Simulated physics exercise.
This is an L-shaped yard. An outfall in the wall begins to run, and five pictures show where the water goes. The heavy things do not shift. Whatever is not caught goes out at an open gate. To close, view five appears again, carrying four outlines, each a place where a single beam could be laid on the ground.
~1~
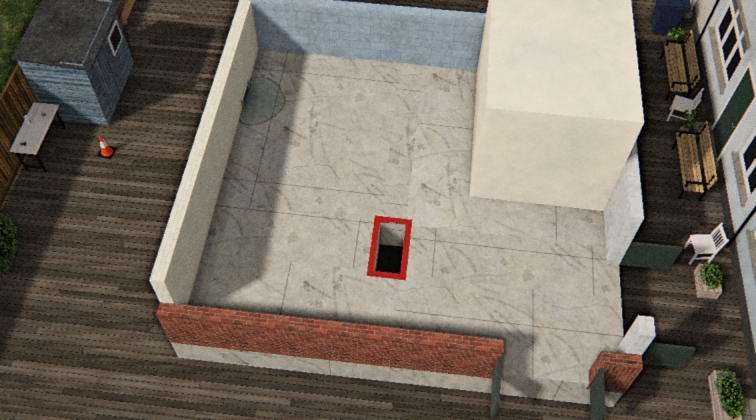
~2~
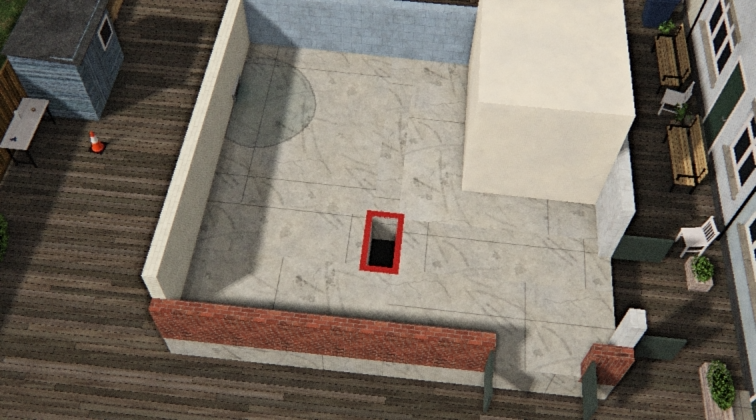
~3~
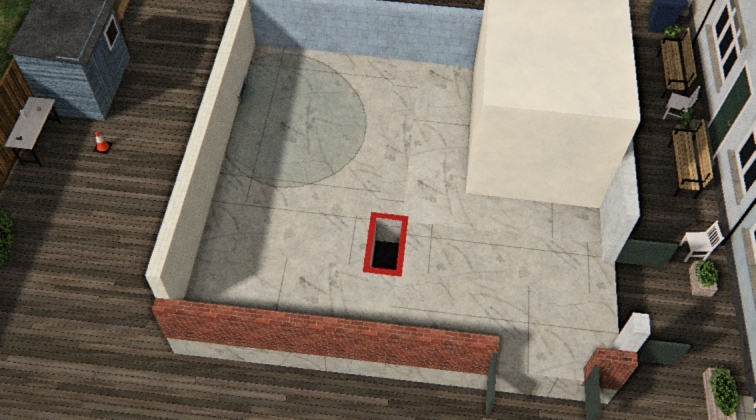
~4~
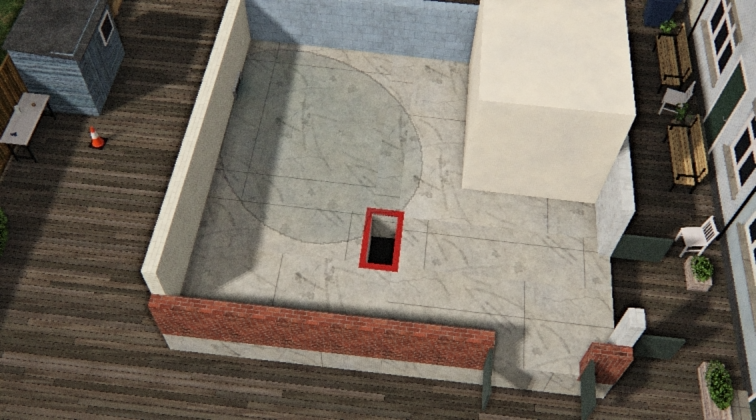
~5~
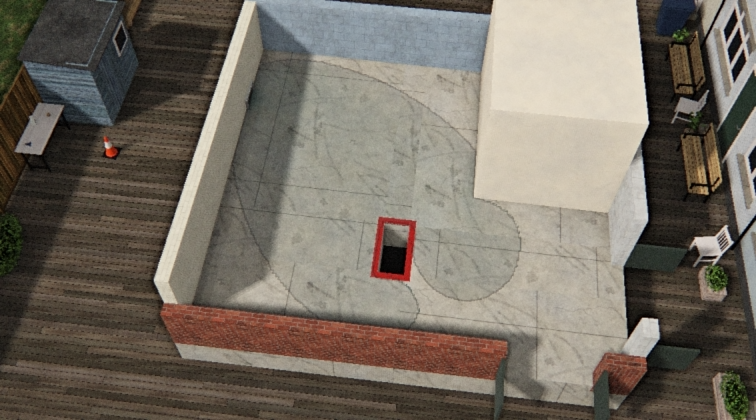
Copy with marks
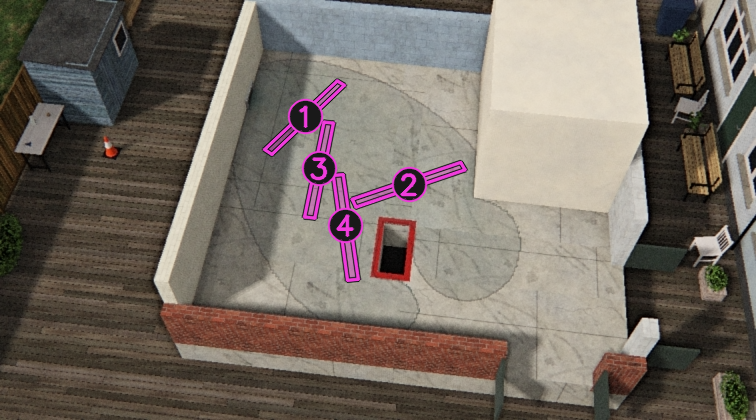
To begin with, a small patch of shallow water lies near the upper-left corner of a walled, L-shaped yard, seen from above. It spreads in a widening round sheet across the pale paving towards the red-edged drain pit, then reaches the pit and extends around it to the right and below.
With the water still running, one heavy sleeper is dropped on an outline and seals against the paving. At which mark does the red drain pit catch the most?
Best: 4.
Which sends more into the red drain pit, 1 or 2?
2 it is.
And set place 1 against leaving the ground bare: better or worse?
It is worse.
On the marked copy, 1 from (268, 151) to (340, 83); 2 from (354, 203) to (462, 166); 3 from (309, 217) to (328, 122); 4 from (338, 175) to (352, 279).
With 1, about 4 % of the stream runs into the red drain pit, about 96 % out by the gates.
With 2, about 10 % of the stream runs into the red drain pit, about 87 % out by the gates.
With 3, about 6 % of the stream runs into the red drain pit, about 94 % out by the gates.
With 4, about 17 % of the stream runs into the red drain pit, about 83 % out by the gates.
